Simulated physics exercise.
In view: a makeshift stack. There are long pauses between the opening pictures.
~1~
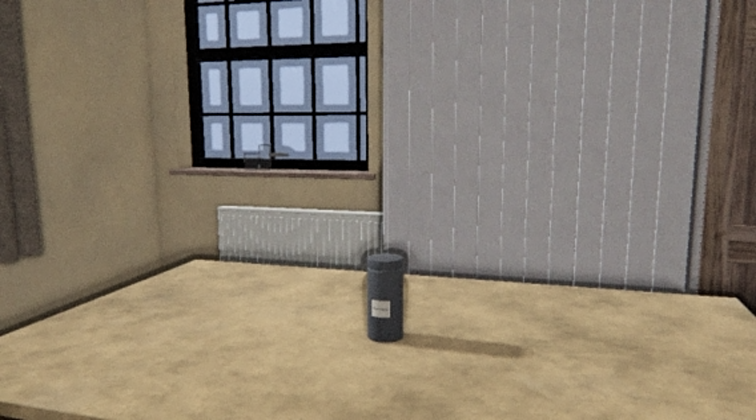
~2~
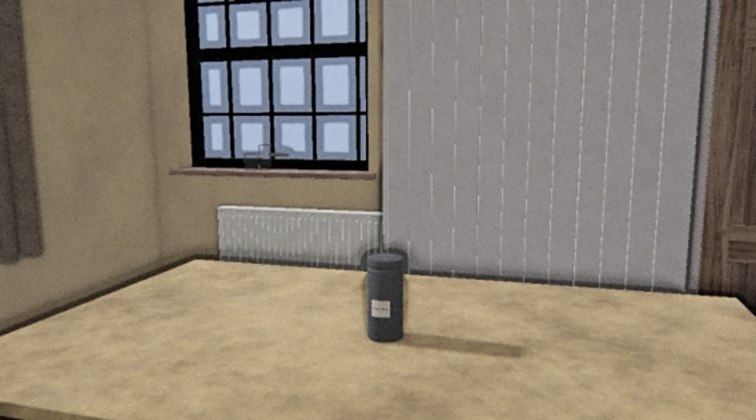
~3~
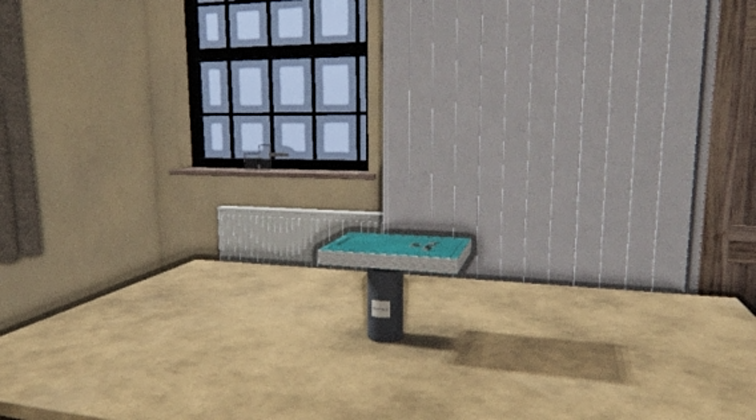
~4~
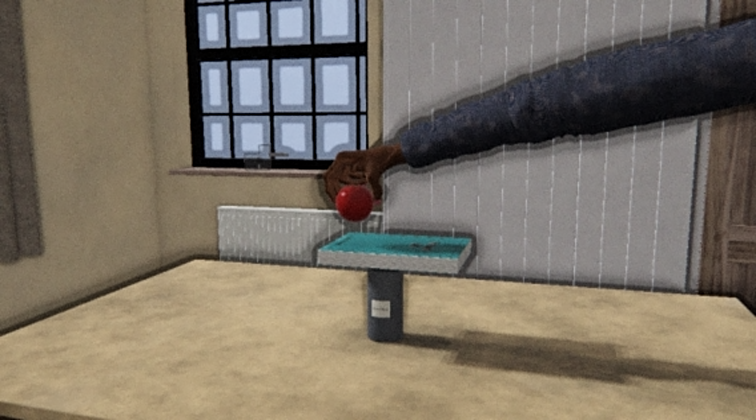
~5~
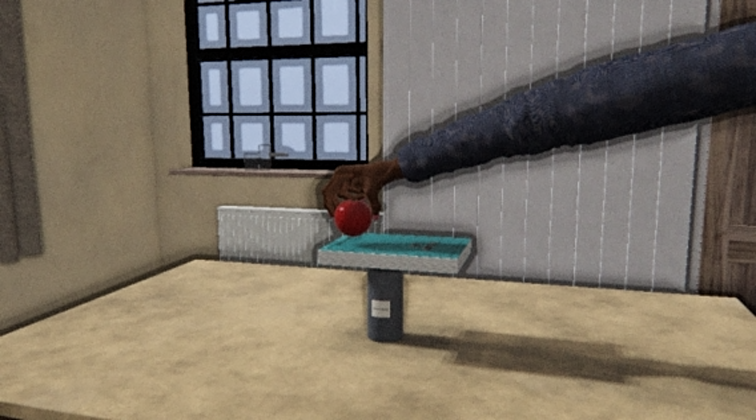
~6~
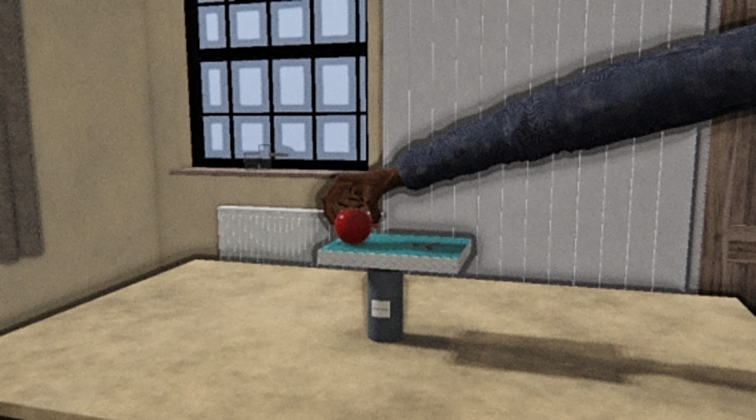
An arm in a dark blue sleeve reaches in from the right over a pale tabletop, seen from slightly above in a beige room with a barred window, a white radiator and a grey panelled wall. A dark canister with a small white label stands alone near the centre, then a turquoise book lies flat across its top. The hand lowers a red tomato onto the book's left side, while the camera stays still.
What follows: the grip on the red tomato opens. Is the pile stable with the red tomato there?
In the end the stack holds.
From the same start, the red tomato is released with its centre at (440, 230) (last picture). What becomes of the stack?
Then it gives way.
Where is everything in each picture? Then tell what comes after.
In the first frame, the last thing is not in view yet.
In the second frame, the last thing is not in view yet.
In the third frame, the last thing is not in view yet; turquoise book (398, 251).
In the fourth frame, still above its spot; red tomato (355, 203); turquoise book (398, 251).
In the fifth frame, still above its spot; red tomato (353, 218); turquoise book (398, 251).
In the sixth frame, in place under the hand; red tomato (353, 226); turquoise book (398, 251).
Then, 0.50 s on from there, no change.
Then, 1.30 s on from there, red tomato resting near (353, 226).
In the end, all 3 unmoved. At the end, from the last picture's camera, red tomato near (353, 226). The stack stays up.
